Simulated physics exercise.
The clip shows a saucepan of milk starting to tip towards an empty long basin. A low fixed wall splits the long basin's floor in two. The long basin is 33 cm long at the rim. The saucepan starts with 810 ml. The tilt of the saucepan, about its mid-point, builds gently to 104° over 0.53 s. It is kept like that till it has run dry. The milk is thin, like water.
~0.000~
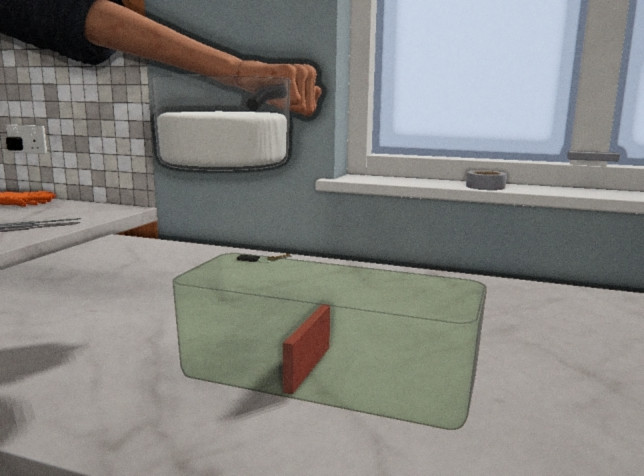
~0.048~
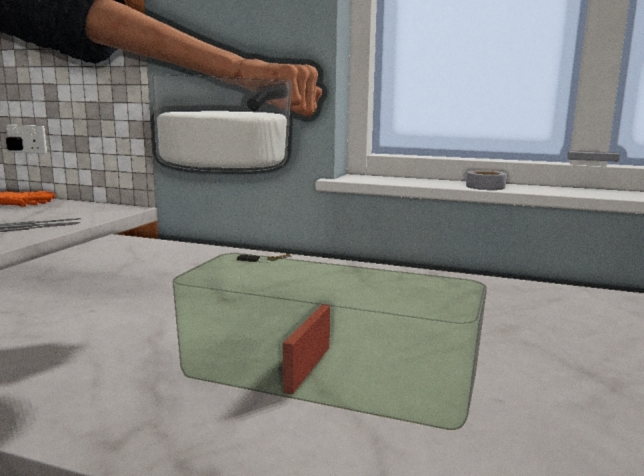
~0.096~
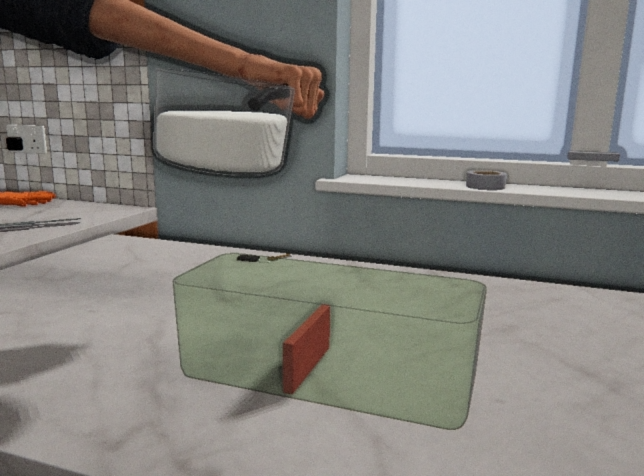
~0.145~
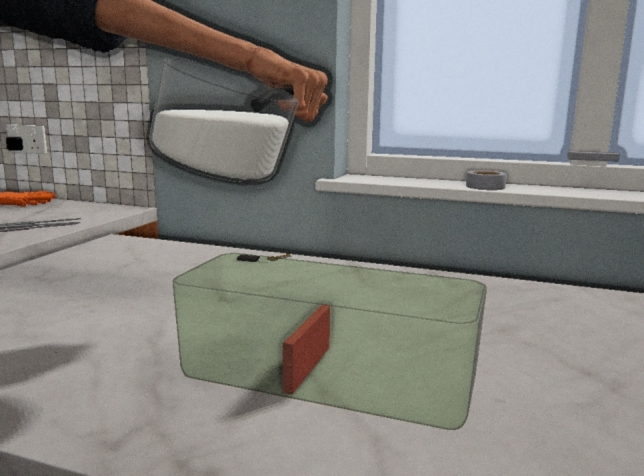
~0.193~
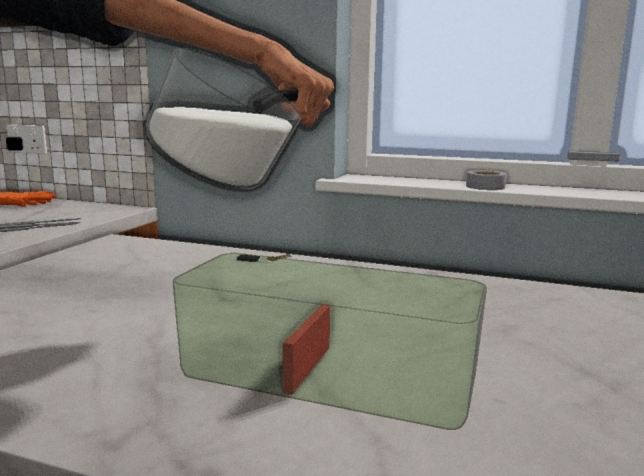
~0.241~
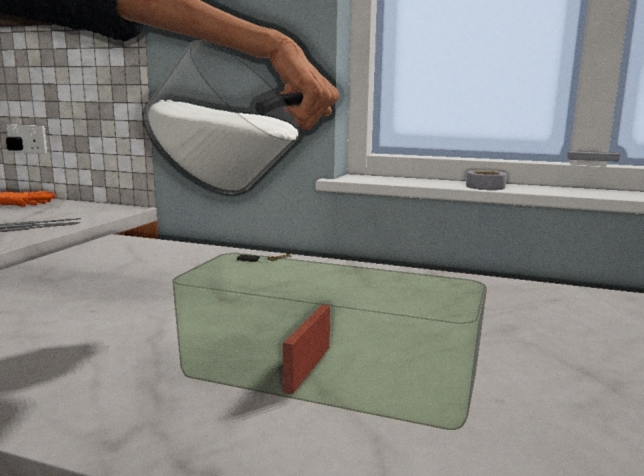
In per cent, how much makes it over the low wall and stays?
Roughly 83 per cent is past the wall.
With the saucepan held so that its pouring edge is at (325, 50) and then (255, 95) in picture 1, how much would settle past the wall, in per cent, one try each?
In turn about 90 and 20 per cent.
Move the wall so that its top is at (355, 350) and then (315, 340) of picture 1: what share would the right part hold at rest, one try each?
In turn about 10 and 75 per cent.
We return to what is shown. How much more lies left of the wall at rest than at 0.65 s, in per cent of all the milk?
Some 7 per cent.
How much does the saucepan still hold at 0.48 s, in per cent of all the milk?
Near 34 in a hundred.
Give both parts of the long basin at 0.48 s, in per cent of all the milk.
Some 0 per cent left and 16 right.
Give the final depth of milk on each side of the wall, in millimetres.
Some 8 mm on the left and 28 mm on the right.
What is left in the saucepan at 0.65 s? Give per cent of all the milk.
About 10 per cent.
After 0.48 s the tilt is 102° and 34 per cent is still to pour, 0 is left of the wall and 15 right of it.
After 0.65 s the tilt is 104° and 11 per cent is still to pour, 9 is left of the wall and 68 right of it.
After 0.83 s the tilt is 104° and 2 per cent is still to pour, 12 is left of the wall and 77 right of it.
After 1.03 s the tilt is 104° and 0 per cent is still to pour, 15 is left of the wall and 83 right of it.
In the end 15 per cent lies left of the wall, 83 right of it and 2 outside.
